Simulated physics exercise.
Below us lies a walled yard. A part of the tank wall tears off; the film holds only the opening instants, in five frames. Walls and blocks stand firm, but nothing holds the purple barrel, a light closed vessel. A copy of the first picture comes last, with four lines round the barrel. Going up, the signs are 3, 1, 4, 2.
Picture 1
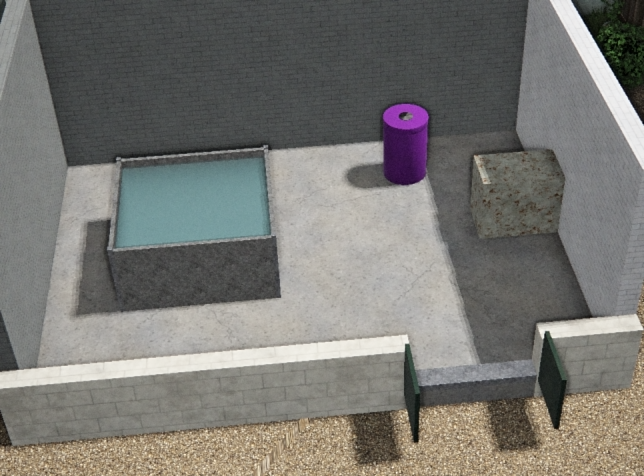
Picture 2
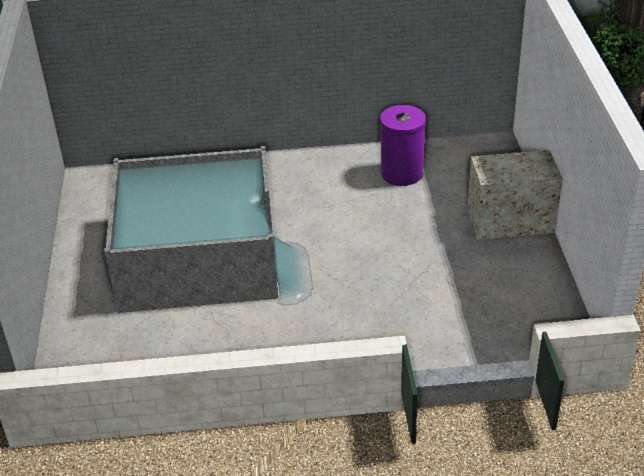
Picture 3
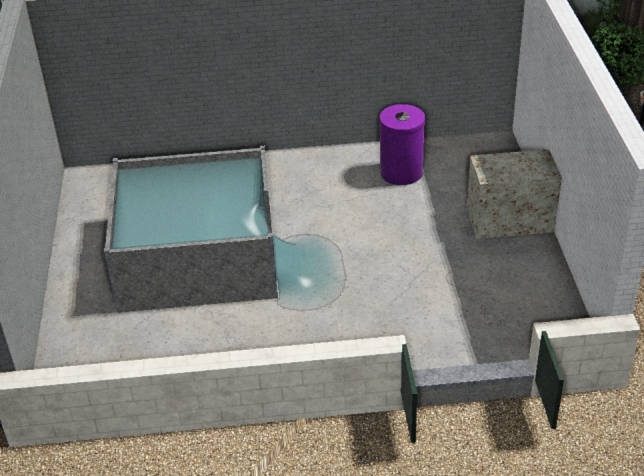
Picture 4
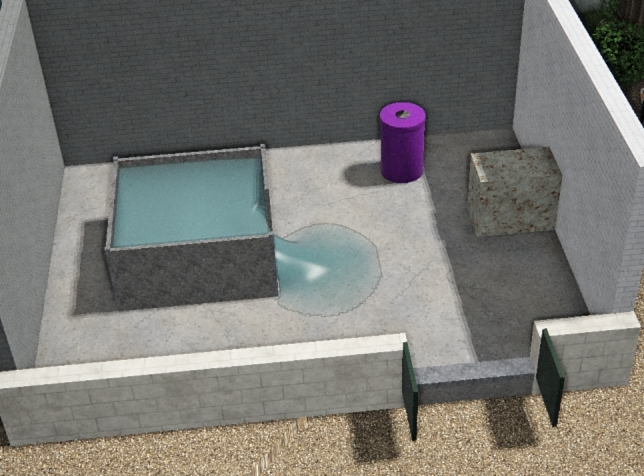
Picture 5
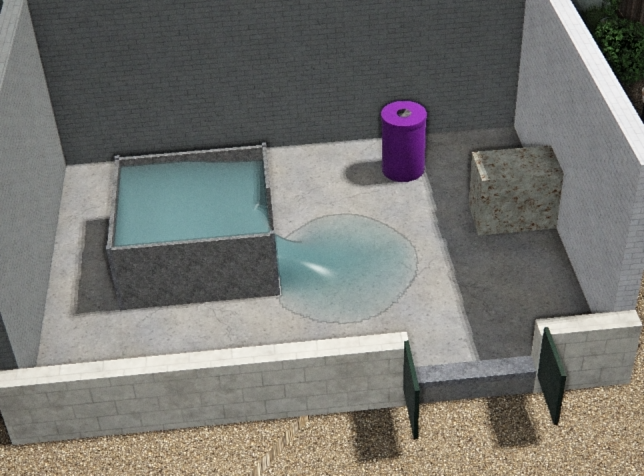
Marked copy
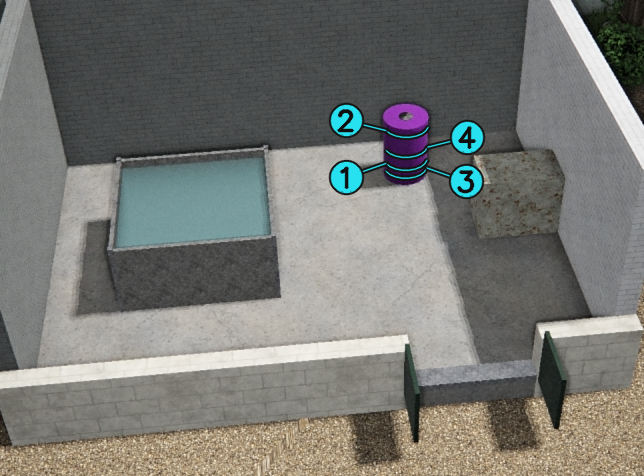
Walled yard seen from above, with water pouring from a full tank's right side and spreading in a widening pool across pale ground.
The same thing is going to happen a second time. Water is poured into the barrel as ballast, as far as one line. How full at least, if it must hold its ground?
The answer is mark 3.
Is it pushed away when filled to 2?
No.
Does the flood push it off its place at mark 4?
No.
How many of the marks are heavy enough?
All of them.
On the marked copy, 1 at (408, 170); 2 at (409, 137); 3 at (408, 178); 4 at (409, 157); from the bottom up 3, 1, 4, 2.
If 1 is chosen, it does not move.
If 2 is chosen, it does not move.
If 3 is chosen, it does not move.
If 4 is chosen, it does not move.
